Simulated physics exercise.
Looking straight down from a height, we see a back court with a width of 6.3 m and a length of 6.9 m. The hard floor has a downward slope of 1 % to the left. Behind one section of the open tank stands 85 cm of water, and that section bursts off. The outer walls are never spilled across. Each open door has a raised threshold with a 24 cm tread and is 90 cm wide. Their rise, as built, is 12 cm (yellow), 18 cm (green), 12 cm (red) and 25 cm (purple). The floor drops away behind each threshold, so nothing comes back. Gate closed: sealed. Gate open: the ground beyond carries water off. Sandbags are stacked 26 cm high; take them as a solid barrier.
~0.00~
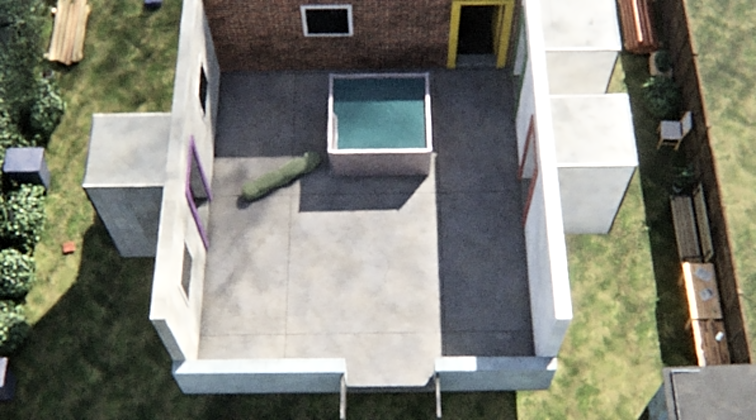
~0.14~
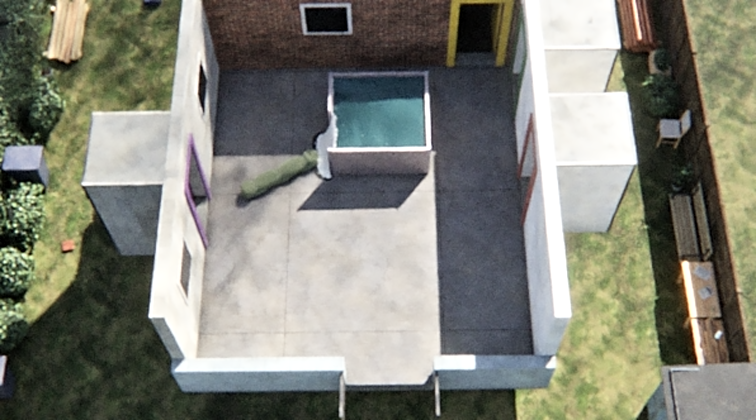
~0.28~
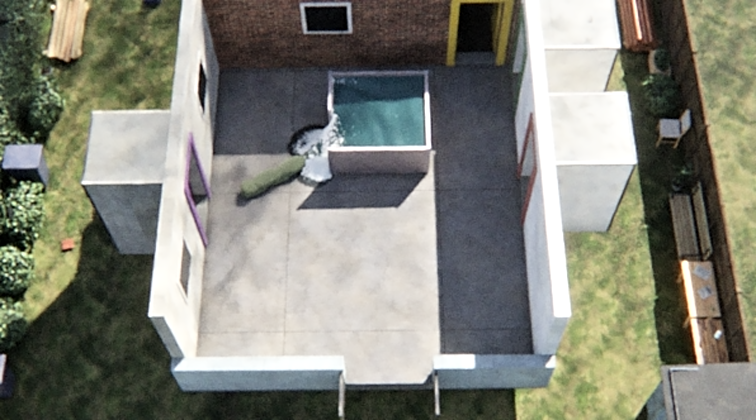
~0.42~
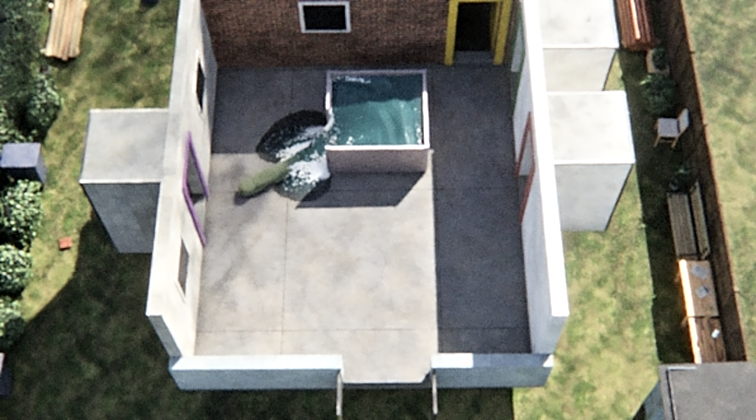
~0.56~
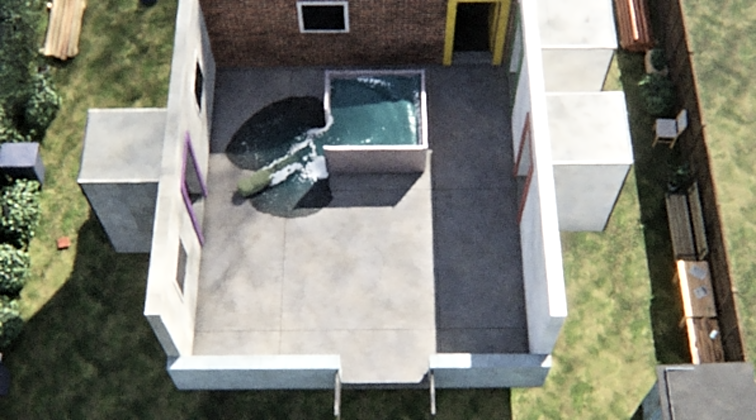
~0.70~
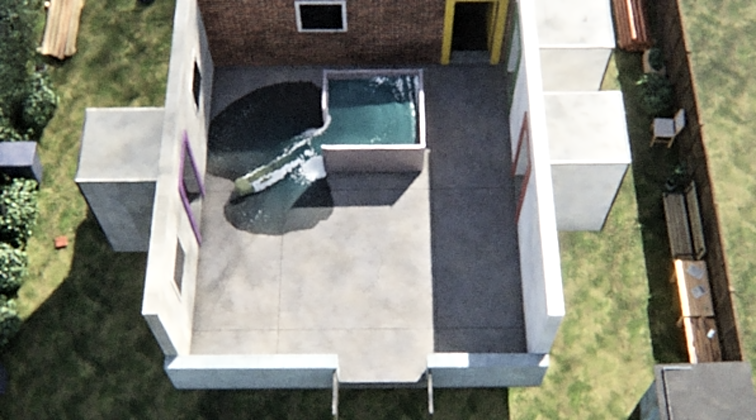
In the video, seen from above, water pours from the left side of an open tank in a walled courtyard, runs over a long green object, and spreads leftward across the grey floor in a widening dark patch.
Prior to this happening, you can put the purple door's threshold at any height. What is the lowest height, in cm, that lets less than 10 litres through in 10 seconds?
About 15 cm.
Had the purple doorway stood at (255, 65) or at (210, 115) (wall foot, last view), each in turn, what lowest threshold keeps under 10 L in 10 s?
In turn: Roughly 21 cm, roughly 27 cm.
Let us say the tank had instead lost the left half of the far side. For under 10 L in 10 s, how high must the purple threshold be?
Some 11.5 cm.
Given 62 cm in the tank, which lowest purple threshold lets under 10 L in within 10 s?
You'd need a step of close to 10.0 cm.
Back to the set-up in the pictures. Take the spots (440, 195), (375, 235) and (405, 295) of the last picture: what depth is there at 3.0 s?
Some 0, 0 and 0 cm.
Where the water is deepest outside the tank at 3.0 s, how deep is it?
Max depth: Near 38 cm.
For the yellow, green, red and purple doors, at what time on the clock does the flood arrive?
Reading them off: Yellow 4.0 s, then green 4.5 s, then red 6.5 s, then purple 0.9 s.
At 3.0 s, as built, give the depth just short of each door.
Centimetres: Yellow = 0, green = 0, red = 0, purple = 14.
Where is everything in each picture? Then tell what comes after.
The first picture shows still water, 85 cm deep, in the open tank at (379, 114); the purple door at (200, 199) is dry.
In the second picture, the gap is at (332, 146), the front 0.3 m out at (317, 158); the back of the open tank holds 85 cm.
In the third picture, the front is at (294, 152), 0.8 m from the gap at (332, 146); 0.8 m2 of floor is wet, 85 cm left at the back.
In the fourth picture, water pours out at (330, 146) and has run 1.4 m, to (263, 154); about 8 cm deep outside, 82 cm at the back.
In the fifth picture, the front is at (232, 157), 2.0 m from the gap at (329, 145); 3.9 m2 of floor is wet, 74 cm left at the back.
In the sixth picture, the gap is at (327, 144), the front 2.5 m out at (209, 129); the back of the open tank holds 73 cm; the purple door at (193, 194), 2.9 m from the gap, is still 0.6 m from the nearest water.
After 1.4 s water covers 30 % of the floor, deepest (58 cm) near (312, 152); 12 cm at the purple door, 0 litres in over its 25 cm threshold.
After 3.0 s water covers 40 % of the floor, deepest (38 cm) near (312, 152); 14 cm at the purple door, 0 litres in over its 25 cm threshold.
After 10.0 s water covers 95 % of the floor, deepest (14 cm) near (219, 110); 9 cm at the purple door, 0 litres in over its 25 cm threshold.
At the purple door as built, the water arrived by 1.0 s and peaked near 19 cm at 1.8 s.
With a threshold of 12 cm, 22 litres would have come in within the 10 s; with 16.5 cm, 6 litres. So under 10 litres takes about 15 cm.
